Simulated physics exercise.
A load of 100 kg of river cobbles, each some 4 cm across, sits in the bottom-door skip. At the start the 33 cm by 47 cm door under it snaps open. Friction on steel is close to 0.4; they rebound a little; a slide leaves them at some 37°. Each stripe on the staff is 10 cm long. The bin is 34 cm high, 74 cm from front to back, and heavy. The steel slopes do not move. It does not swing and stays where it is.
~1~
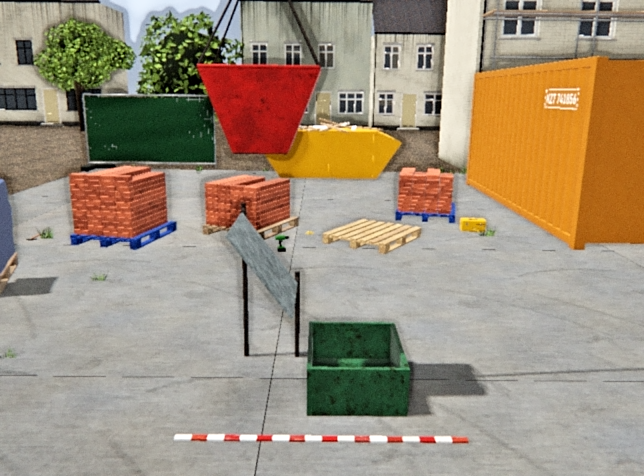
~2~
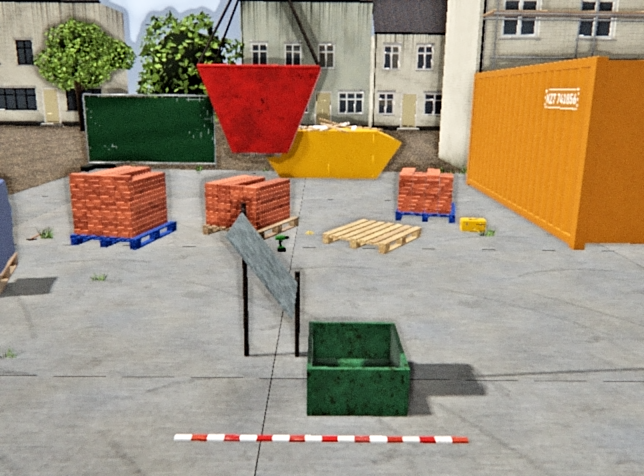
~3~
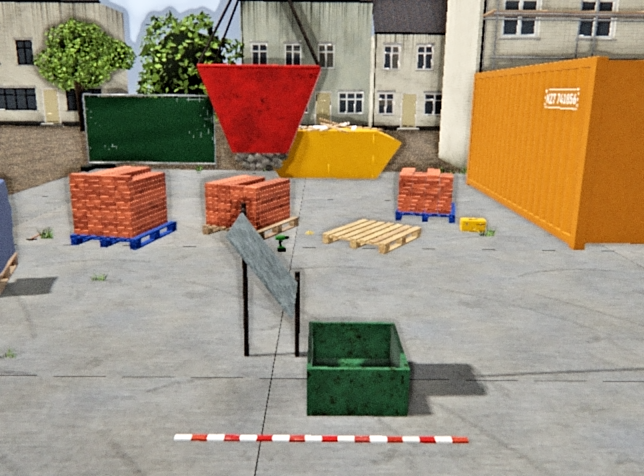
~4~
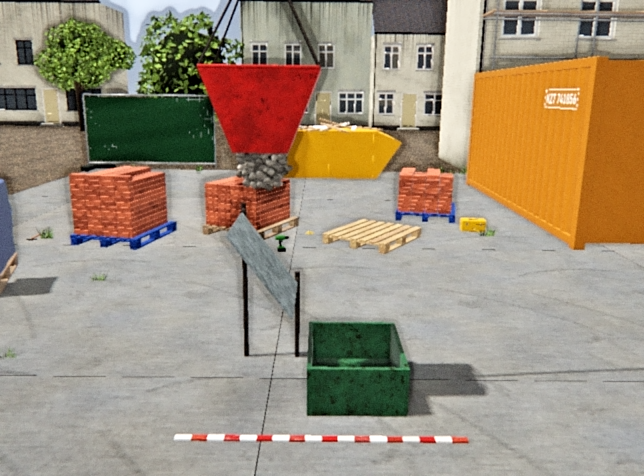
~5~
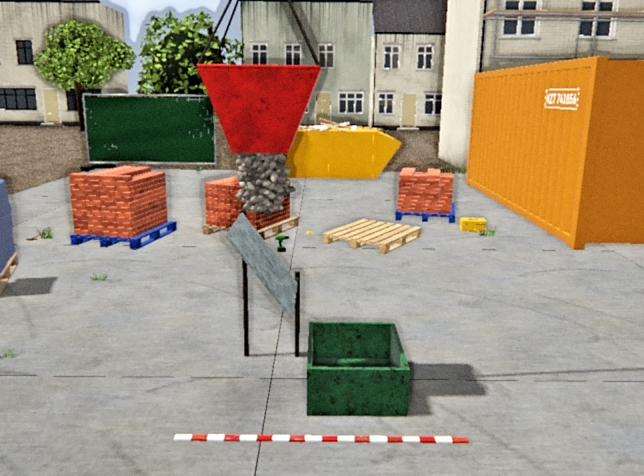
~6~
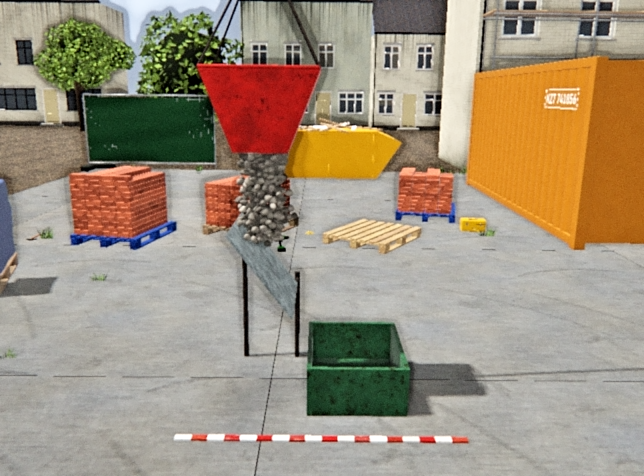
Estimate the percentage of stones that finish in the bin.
Roughly 86 per cent ends in the bin.
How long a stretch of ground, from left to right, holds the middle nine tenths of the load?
About 50 cm.
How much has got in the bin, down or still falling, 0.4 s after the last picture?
Some 45 per cent.
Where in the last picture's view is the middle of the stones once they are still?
Near (363, 374).
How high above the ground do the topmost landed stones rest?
About 26 cm.
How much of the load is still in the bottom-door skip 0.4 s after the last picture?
It holds some 0 per cent.
Then, 0.4 s after the last picture, 0 % in the bottom-door skip, 30 % on the steel, 21 % falling or lying left of the bin, 44 % falling or lying in the bin, 5 % falling or lying beside or right of the bin; the stones farthest right are at (378, 372).
Then, 0.8 s after the last picture, 0 % in the bottom-door skip, 86 % falling or lying in the bin, 14 % falling or lying beside or right of the bin; the stones farthest right are at (439, 415).
Then, 1.4 s after the last picture, 0 % in the bottom-door skip, 86 % falling or lying in the bin, 14 % falling or lying beside or right of the bin; the stones farthest right are at (527, 406).
Then, 2.3 s after the last picture, 0 % in the bottom-door skip, 86 % falling or lying in the bin, 14 % falling or lying beside or right of the bin; the stones farthest right are at (537, 391).
Then, 4.2 s after the last picture, 0 % in the bottom-door skip, 86 % in the bin, 14 % beside or right of the bin; the stones farthest right are at (537, 391).
